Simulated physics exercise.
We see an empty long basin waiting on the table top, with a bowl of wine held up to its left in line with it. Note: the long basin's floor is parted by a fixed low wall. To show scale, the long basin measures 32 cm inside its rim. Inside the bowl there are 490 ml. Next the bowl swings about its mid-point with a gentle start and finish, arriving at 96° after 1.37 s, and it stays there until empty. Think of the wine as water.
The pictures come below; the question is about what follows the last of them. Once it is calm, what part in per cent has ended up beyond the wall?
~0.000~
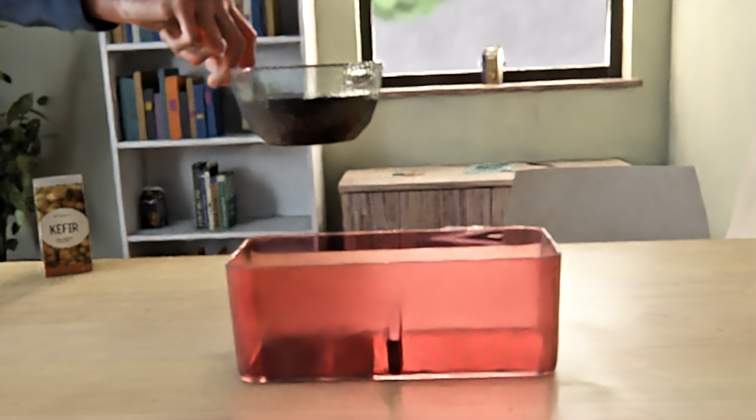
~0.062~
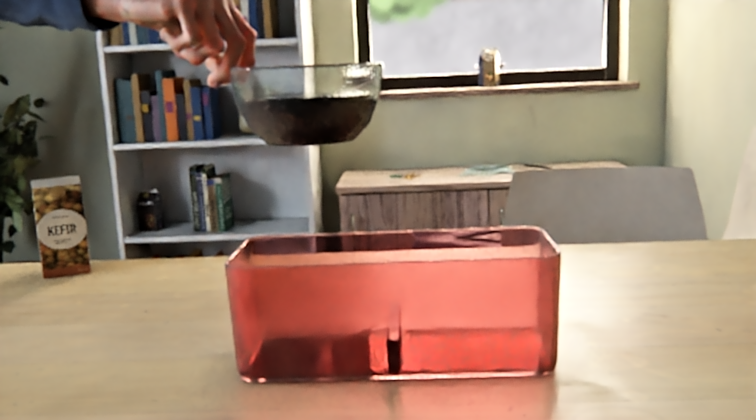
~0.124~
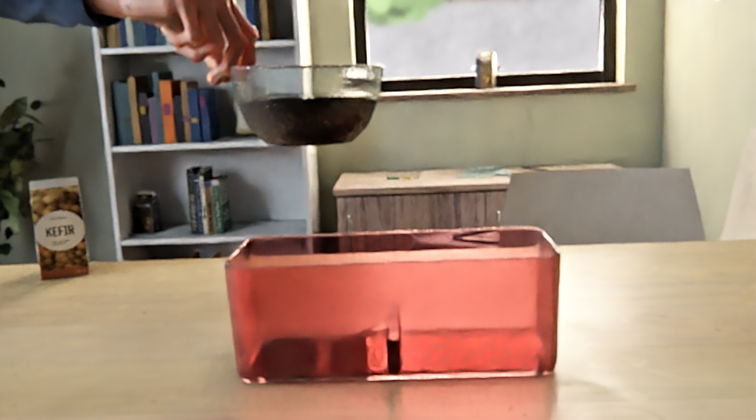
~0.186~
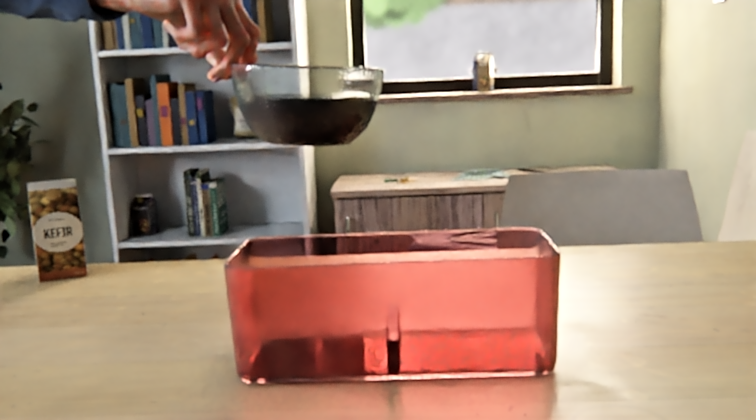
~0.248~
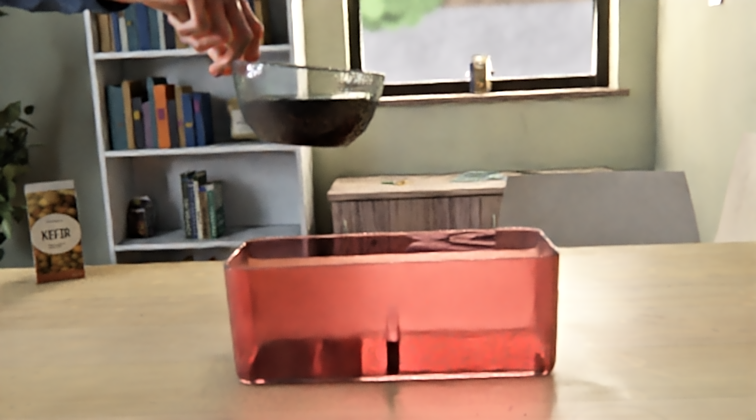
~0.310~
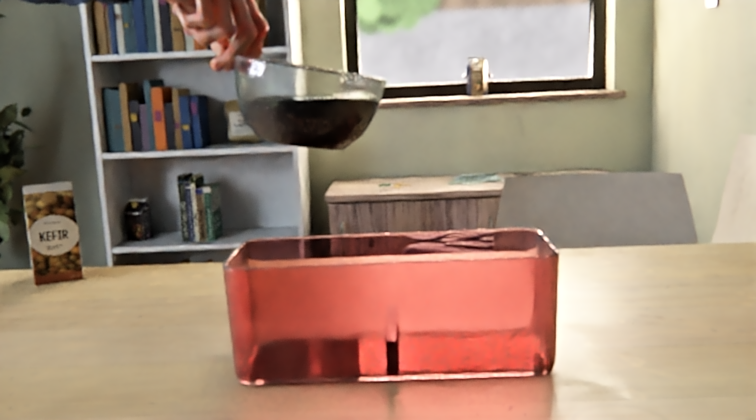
About 92 per cent ends up there.
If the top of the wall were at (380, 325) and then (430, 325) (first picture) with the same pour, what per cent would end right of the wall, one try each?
It comes to 95 per cent, and then 70 per cent.
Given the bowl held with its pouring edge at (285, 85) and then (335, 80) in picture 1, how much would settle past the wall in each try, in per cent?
Try 1: Approx. 5 %; try 2: Approx. 65 %.
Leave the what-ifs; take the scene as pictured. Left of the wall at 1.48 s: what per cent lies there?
That share comes to around 7 in a hundred.
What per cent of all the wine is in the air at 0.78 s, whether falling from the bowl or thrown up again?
Estimate: Some 26 % of the total.
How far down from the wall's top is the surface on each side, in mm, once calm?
Near 34 mm for the left and near 14 mm for the right.
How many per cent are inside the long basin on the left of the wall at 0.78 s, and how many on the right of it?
0 per cent left and 5 right, roughly.
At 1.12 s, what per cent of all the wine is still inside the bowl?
Around 12 in a hundred is still there.
After 0.78 s the tilt is 58° and 70 per cent is still to pour, 0 is left of the wall and 5 right of it.
After 1.12 s the tilt is 88° and 11 per cent is still to pour, 2 is left of the wall and 72 right of it.
After 1.48 s the tilt is 96° and 0 per cent is still to pour, 7 is left of the wall and 92 right of it.
After 1.87 s the tilt is 96° and 0 per cent is still to pour, 7 is left of the wall and 92 right of it.
In the end 7 per cent lies left of the wall, 92 right of it and 1 outside.
